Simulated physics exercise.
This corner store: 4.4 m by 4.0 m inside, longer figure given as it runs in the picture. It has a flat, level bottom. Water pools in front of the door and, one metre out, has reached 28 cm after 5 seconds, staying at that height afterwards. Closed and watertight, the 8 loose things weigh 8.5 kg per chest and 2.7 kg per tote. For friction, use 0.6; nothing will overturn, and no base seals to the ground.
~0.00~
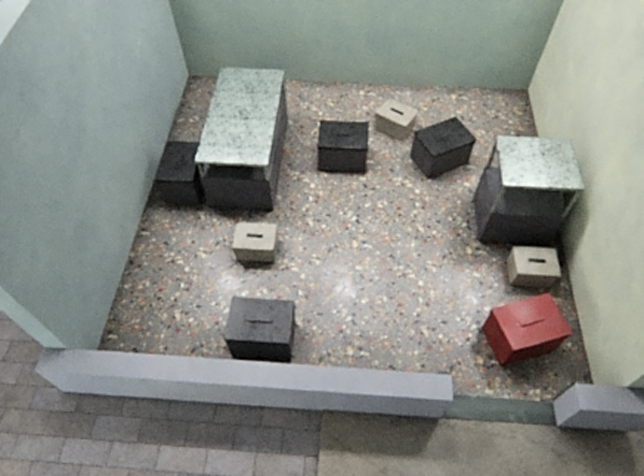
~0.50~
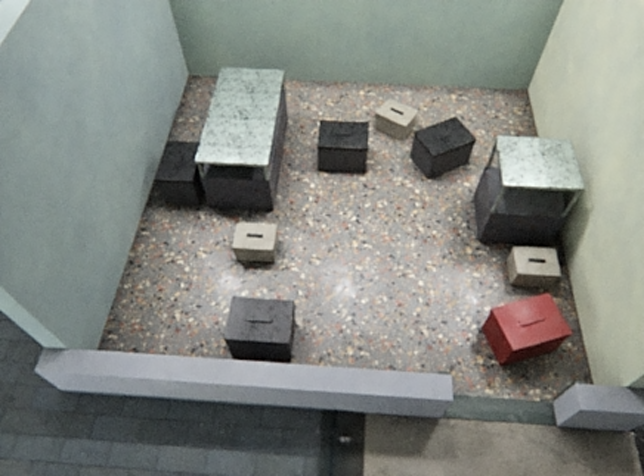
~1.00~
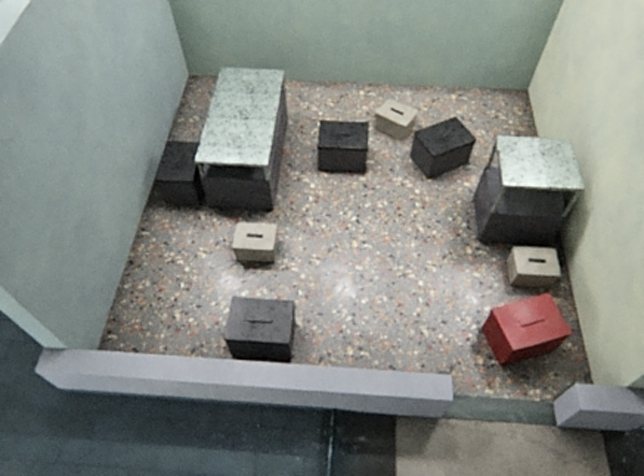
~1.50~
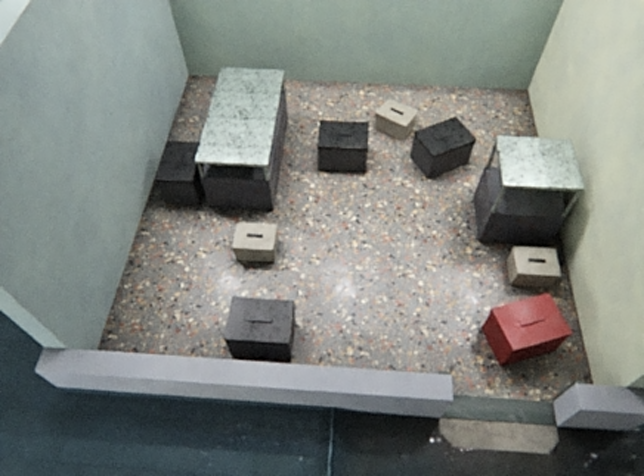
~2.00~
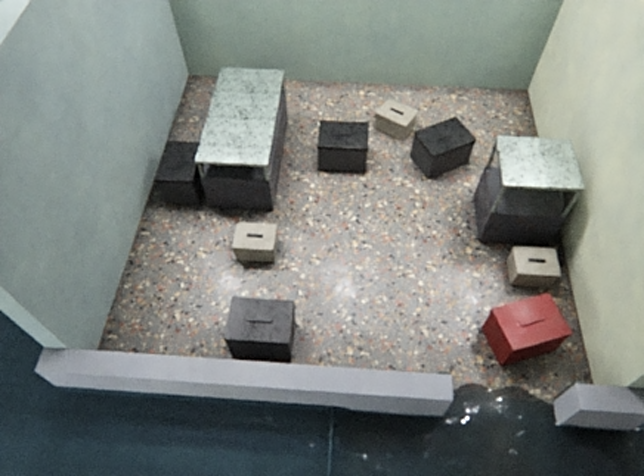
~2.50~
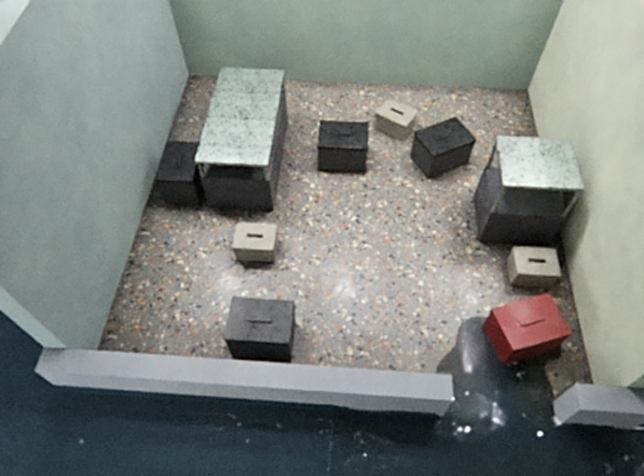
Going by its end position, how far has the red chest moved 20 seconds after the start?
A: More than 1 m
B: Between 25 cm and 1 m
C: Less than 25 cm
A.
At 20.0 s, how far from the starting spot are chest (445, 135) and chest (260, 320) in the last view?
In that order: 100 cm, 100 cm.
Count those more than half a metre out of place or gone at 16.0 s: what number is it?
By that time the total stands at 6.
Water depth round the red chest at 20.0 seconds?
Roughly 17 cm deep.
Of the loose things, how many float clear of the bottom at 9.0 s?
It comes to 6.
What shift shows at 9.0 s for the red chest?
Displacement near 300 cm.
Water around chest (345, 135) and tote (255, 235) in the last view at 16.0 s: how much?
Roughly 16 and 11 cm.
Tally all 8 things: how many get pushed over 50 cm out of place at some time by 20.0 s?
By my tally, 8.
After 4.0 s the red chest is near (540, 266), 0.6 m from its start, afloat; 1 afloat.
After 9.0 s the red chest is near (310, 112), 3.1 m from its start, afloat; 6 afloat.
After 16.0 s the red chest is near (227, 238), 2.8 m from its start, afloat; 8 afloat.
After 20.0 s the red chest is near (226, 247), 2.7 m from its start, afloat; 8 afloat.
